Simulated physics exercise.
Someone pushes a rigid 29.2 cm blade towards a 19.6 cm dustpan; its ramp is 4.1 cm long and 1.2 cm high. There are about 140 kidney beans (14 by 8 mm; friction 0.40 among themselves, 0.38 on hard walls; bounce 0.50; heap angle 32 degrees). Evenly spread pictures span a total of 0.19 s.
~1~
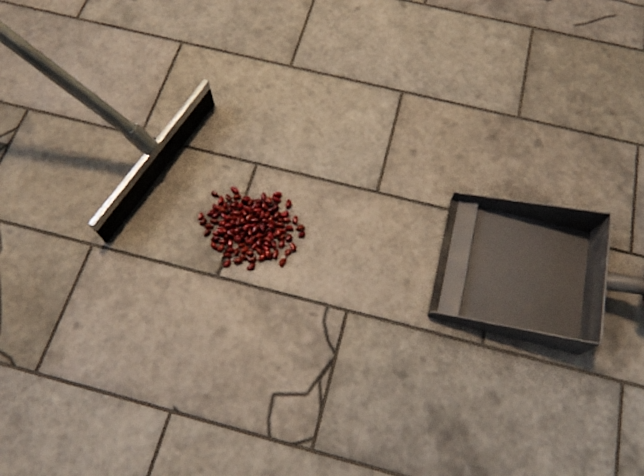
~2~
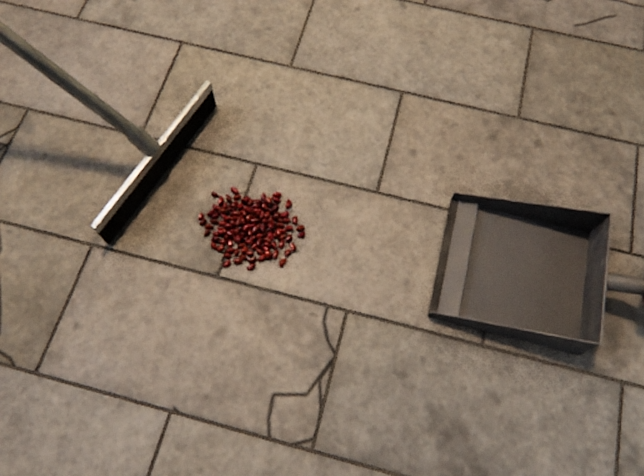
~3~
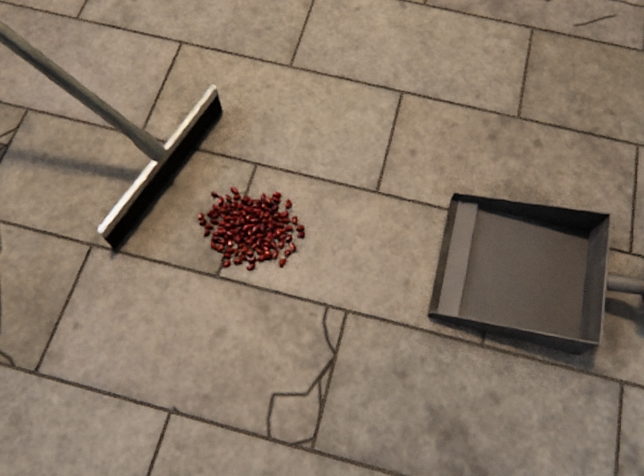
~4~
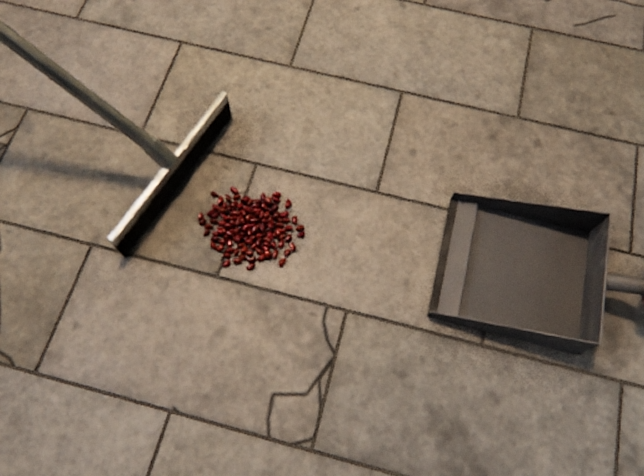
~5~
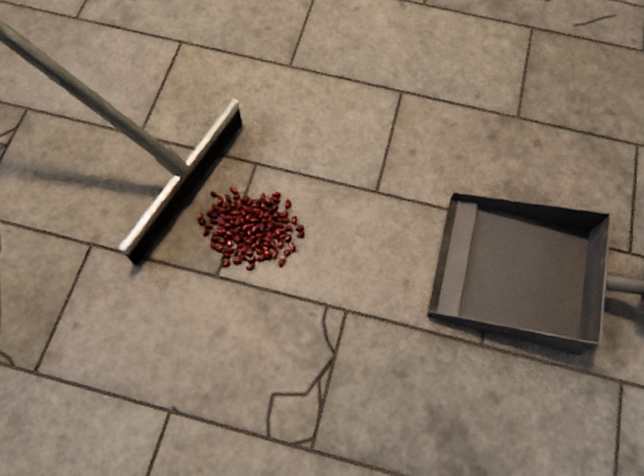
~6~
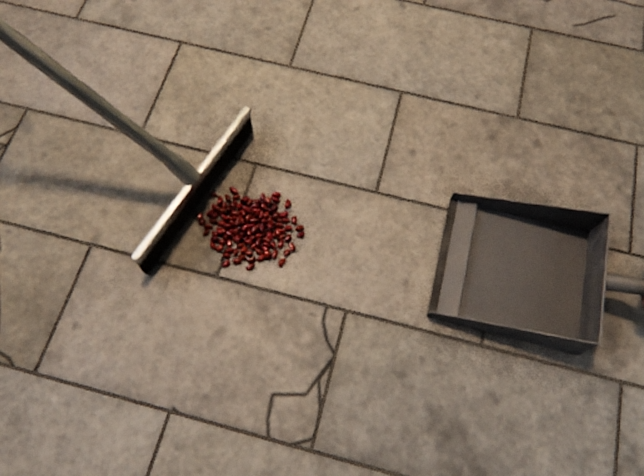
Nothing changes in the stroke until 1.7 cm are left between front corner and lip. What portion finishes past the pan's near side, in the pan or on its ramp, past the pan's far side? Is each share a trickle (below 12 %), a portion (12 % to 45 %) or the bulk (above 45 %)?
Near side: The bulk; pan: A trickle; far side: A trickle.
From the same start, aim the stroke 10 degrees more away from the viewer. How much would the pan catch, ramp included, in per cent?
Under that change, roughly 0 in a hundred.
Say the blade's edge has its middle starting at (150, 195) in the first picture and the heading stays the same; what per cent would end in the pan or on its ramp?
Around 5 %.
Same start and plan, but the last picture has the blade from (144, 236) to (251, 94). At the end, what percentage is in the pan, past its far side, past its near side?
Per cent by place - pan 0, far side 0, near side 30.
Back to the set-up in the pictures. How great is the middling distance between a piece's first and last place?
I'd say near 32 cm.
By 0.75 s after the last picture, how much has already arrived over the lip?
Over the lip so far: Approx. 5 %.
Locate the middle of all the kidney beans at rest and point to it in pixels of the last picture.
Somewhere around (418, 336) in the final frame.
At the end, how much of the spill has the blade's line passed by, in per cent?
Around 0 per cent.
Then, 0.27 s after the last picture, middle of the blade 22 cm from the lip; 0 % over the lip, far side 0 %, near side 25 %.
Then, 0.45 s after the last picture, middle of the blade 12 cm from the lip; 0 % over the lip, far side 0 %, near side 50 %.
Then, 0.75 s after the last picture, middle of the blade 6 cm from the lip; 5 % over the lip, far side 0 %, near side 65 %.
In the end, near side 65 %, pan 5 %, far side 0 %, in front of the lip or behind the blade 30 %.
